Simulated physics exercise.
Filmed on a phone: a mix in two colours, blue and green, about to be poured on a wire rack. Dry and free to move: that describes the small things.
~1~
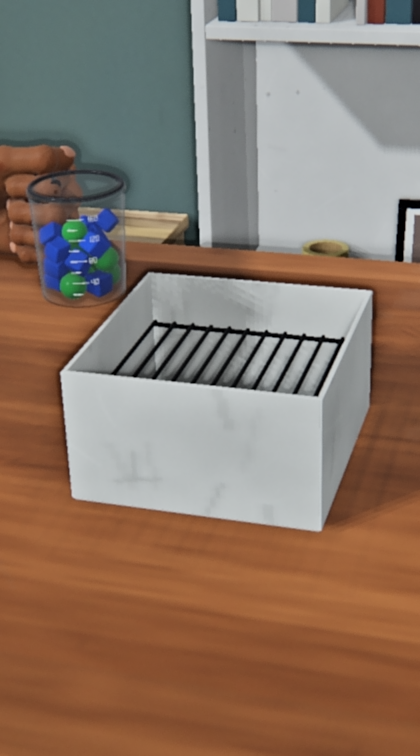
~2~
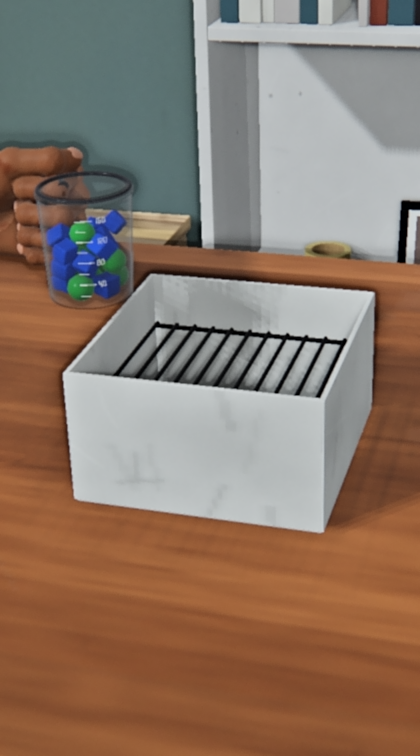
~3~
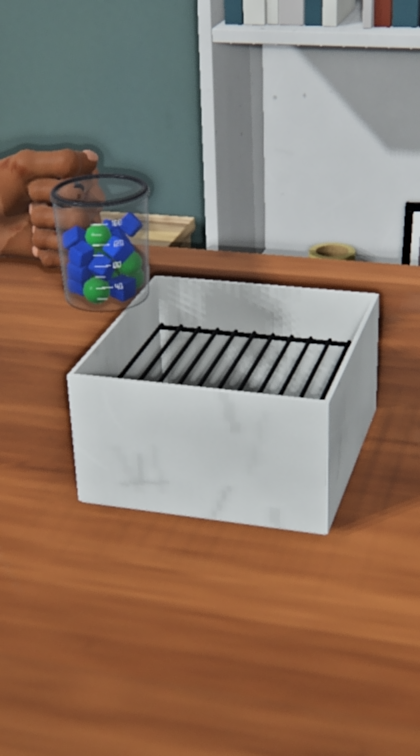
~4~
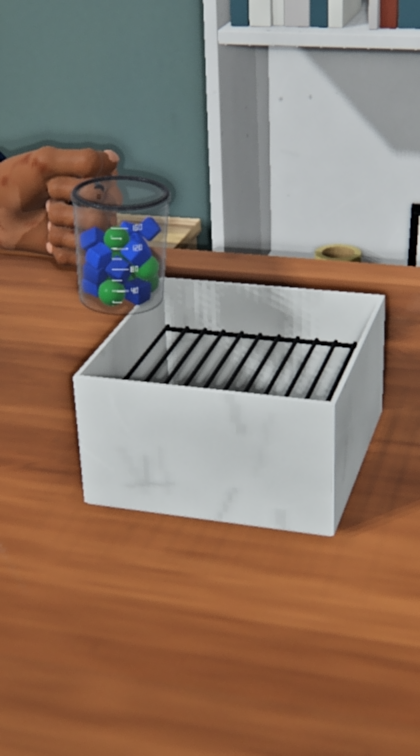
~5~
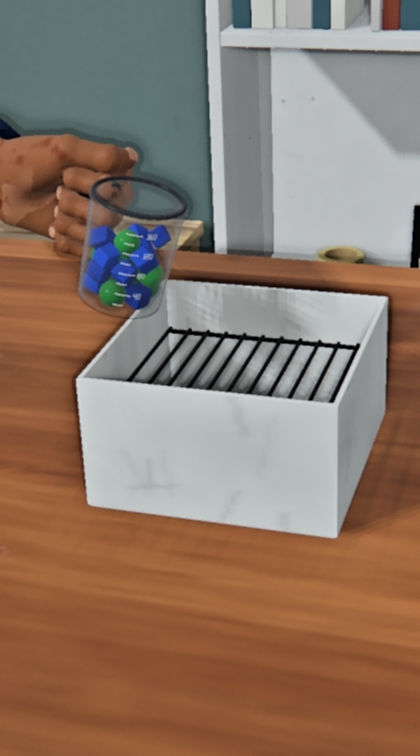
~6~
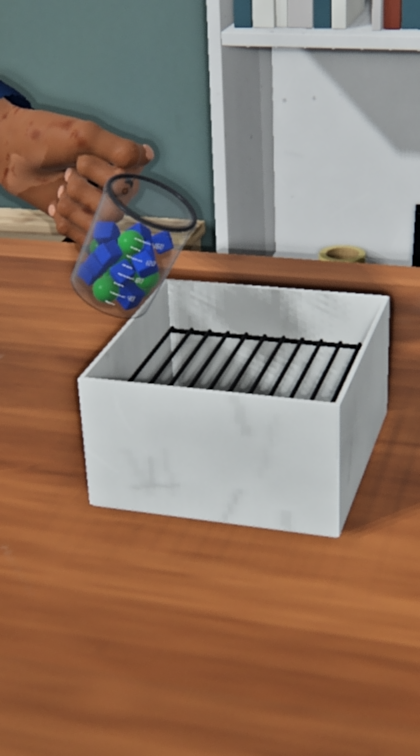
A clear cup of blue cubes and green balls, held by a hand, moved a short way right toward a white box with a black wire rack inside, then tilted steadily to the right.
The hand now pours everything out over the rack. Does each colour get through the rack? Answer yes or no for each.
Blue bits: No; green bits: No.
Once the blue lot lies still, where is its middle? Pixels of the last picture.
It finishes centred roughly at (197, 385).
Then, 0.42 s later than the last frame, blue ones, every one in the cup; green ones, every one in the cup.
Then, 0.79 s later than the last frame, blue ones, almost all in the cup, about a tenth on or over the wires; green ones, almost all in the cup, about a tenth on or over the wires.
Then, 1.10 s later than the last frame, blue ones, every one on or over the wires; green ones, every one on or over the wires.
When it is over, blue ones, every one on the wires, not one under the rack; green ones, every one on the wires, not one under the rack.
